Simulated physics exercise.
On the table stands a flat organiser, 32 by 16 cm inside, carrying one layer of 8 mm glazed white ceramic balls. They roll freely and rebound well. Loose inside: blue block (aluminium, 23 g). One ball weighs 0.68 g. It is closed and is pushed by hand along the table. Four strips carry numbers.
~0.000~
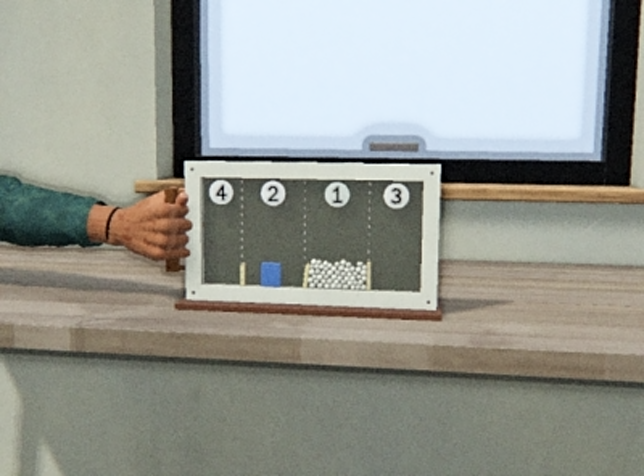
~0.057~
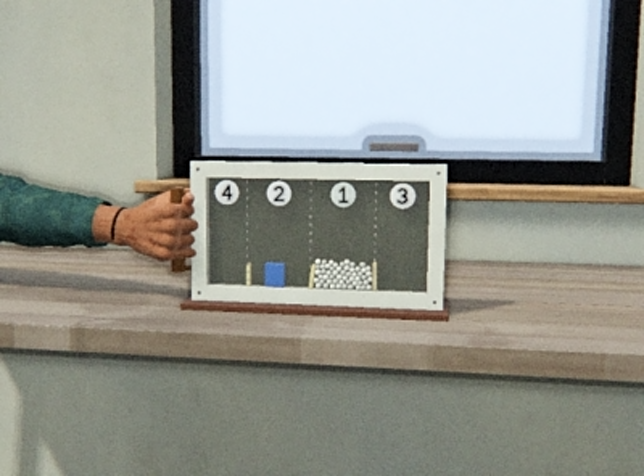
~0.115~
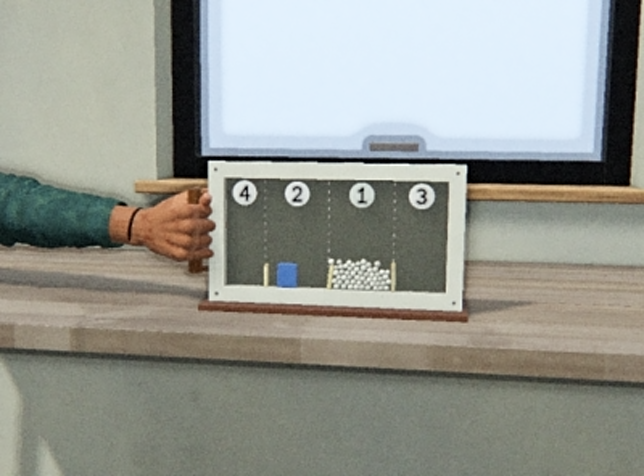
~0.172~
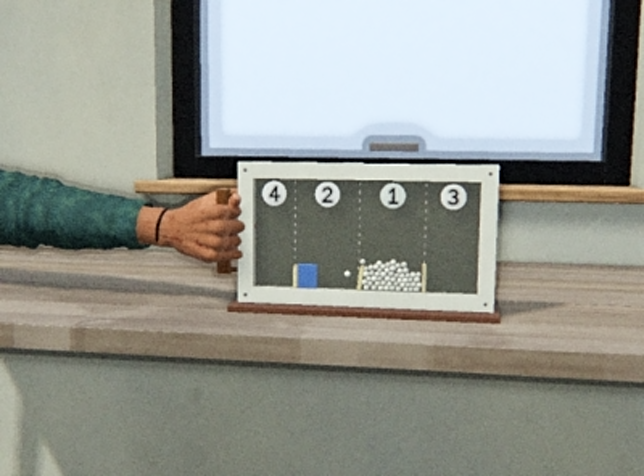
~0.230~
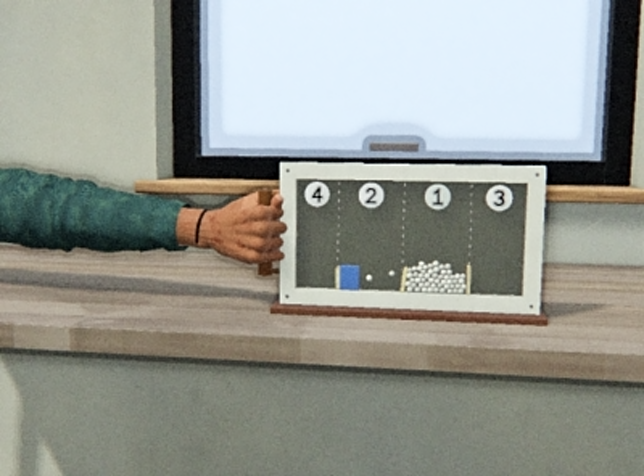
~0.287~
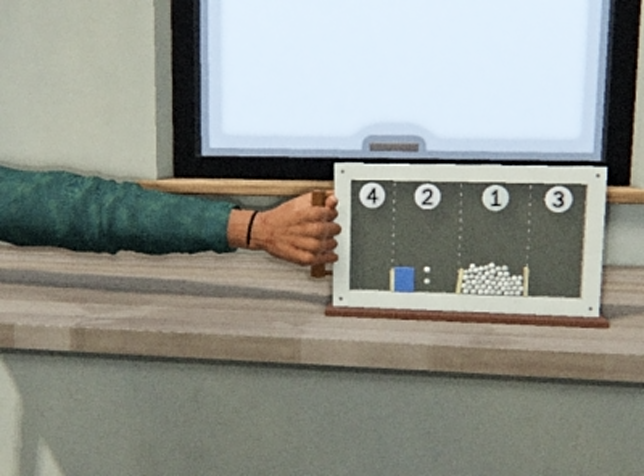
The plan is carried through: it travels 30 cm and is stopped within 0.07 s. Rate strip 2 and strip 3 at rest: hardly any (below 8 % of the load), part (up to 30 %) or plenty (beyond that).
No. 2: Hardly any; no. 3: Part.
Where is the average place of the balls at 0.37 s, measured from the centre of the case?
About 5 cm right and 6 cm below.
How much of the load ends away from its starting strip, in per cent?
Roughly 20 per cent.
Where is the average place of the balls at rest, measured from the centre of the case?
About 6 cm right and 7 cm below.
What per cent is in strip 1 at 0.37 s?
Some 95 per cent.
After 0.37 s, it is 30 cm to the right; the balls' middle is 5 cm right of and 6 cm below the centre; no. 1, 95 %, no. 2, 5 %, no. 3, 5 %.
After 0.47 s, it is 30 cm to the right; the balls' middle is 6 cm right of and 6 cm below the centre; no. 1, 80 %, no. 3, 15 %.
After 0.62 s, it is 30 cm to the right; the balls' middle is 6 cm right of and 6 cm below the centre; no. 1, 80 %, no. 3, 15 %.
All still by 1.9 s, it is 30 cm to the right; no. 1, 80 %, no. 2, 0 %, no. 3, 15 %, no. 4, 0 %.
